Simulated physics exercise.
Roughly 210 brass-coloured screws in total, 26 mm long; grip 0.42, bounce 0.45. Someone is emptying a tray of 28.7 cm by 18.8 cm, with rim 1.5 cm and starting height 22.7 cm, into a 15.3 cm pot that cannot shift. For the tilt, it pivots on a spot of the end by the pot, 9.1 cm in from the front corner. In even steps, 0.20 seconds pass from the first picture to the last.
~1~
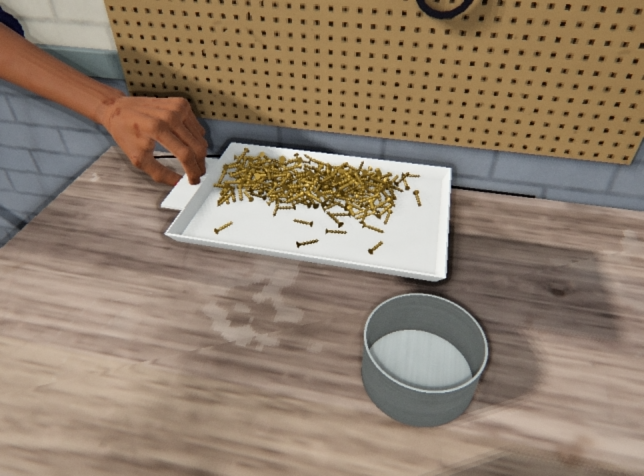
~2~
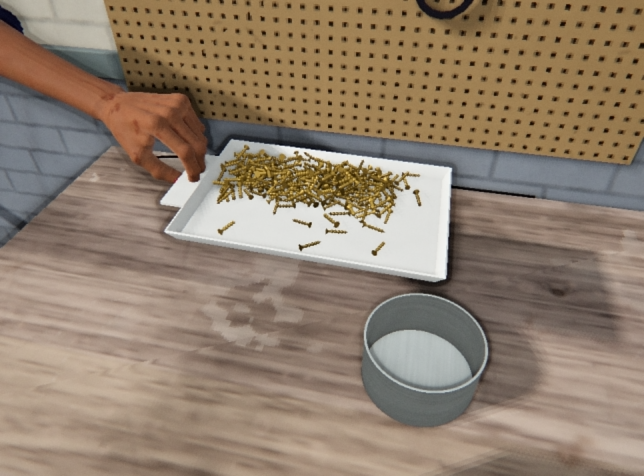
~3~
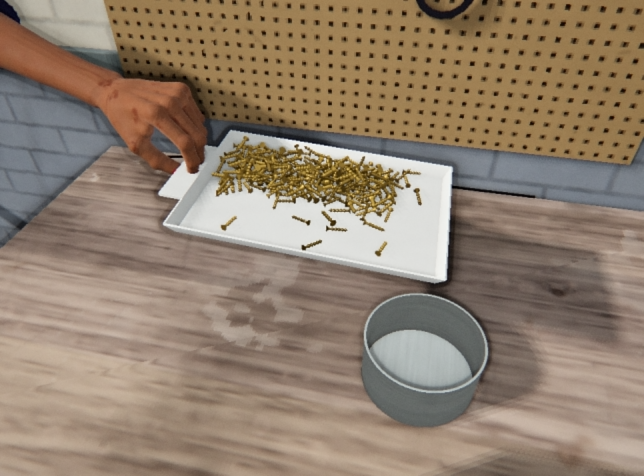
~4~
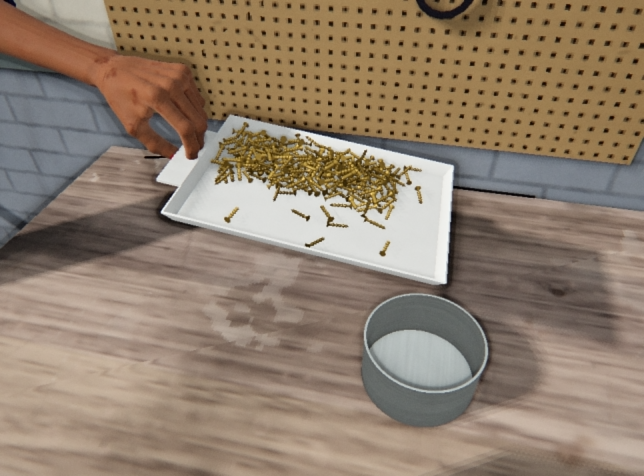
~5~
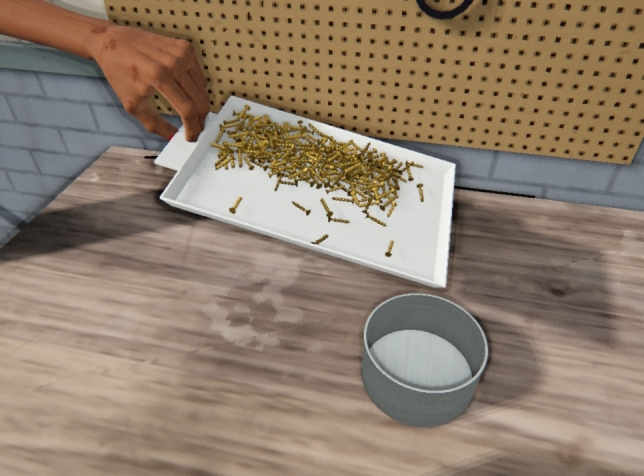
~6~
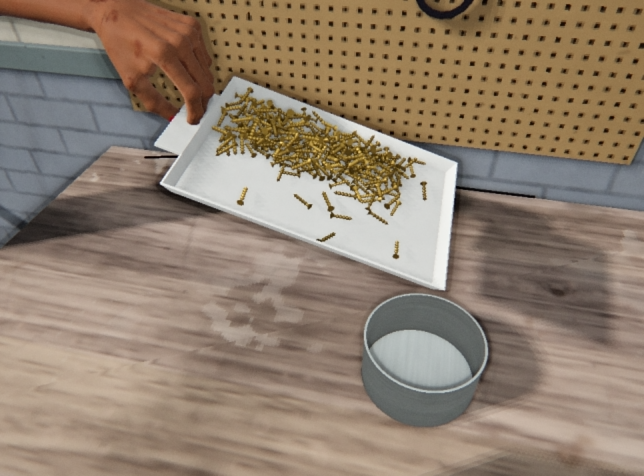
We see a white tray of brass-coloured screws on a wooden worktop beside a round grey pot, as a hand at the tray's left end gradually lifts that end, tilting the tray down toward its right front corner.
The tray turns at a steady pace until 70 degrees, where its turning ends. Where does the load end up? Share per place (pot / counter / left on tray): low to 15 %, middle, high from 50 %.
Shares - pot: Middle, counter: High, tray: Low.
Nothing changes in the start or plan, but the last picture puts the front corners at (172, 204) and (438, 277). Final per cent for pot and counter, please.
Pot 45 % / counter 55 %.
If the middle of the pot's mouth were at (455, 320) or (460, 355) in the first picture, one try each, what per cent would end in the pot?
Estimates: 30 in a hundred and 75 in a hundred.
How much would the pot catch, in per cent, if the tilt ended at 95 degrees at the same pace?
Share in the pot: Around 35 %.
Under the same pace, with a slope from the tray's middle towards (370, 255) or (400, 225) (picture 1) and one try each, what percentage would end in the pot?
That would be close to 45 per cent and then close to 10 per cent.
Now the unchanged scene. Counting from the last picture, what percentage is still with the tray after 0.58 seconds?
Roughly 0 percent of the load, I'd say.
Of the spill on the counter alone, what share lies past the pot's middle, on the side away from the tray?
Around 100 per cent, give or take.
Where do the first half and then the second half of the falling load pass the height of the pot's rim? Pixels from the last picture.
(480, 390) or so first, later (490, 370).
Then, 0.19 s after the last picture, tilt 45 degrees; the tray holds 100 %, the pot 0 %.
Then, 0.32 s after the last picture, tilt 63 degrees; the tray holds 95 %, the pot 0 %.
Then, 0.58 s after the last picture, tilt 70 degrees; the tray holds 0 %, the pot 20 %.
In the end, pot 25 %, counter 75 %, tray 0 %.
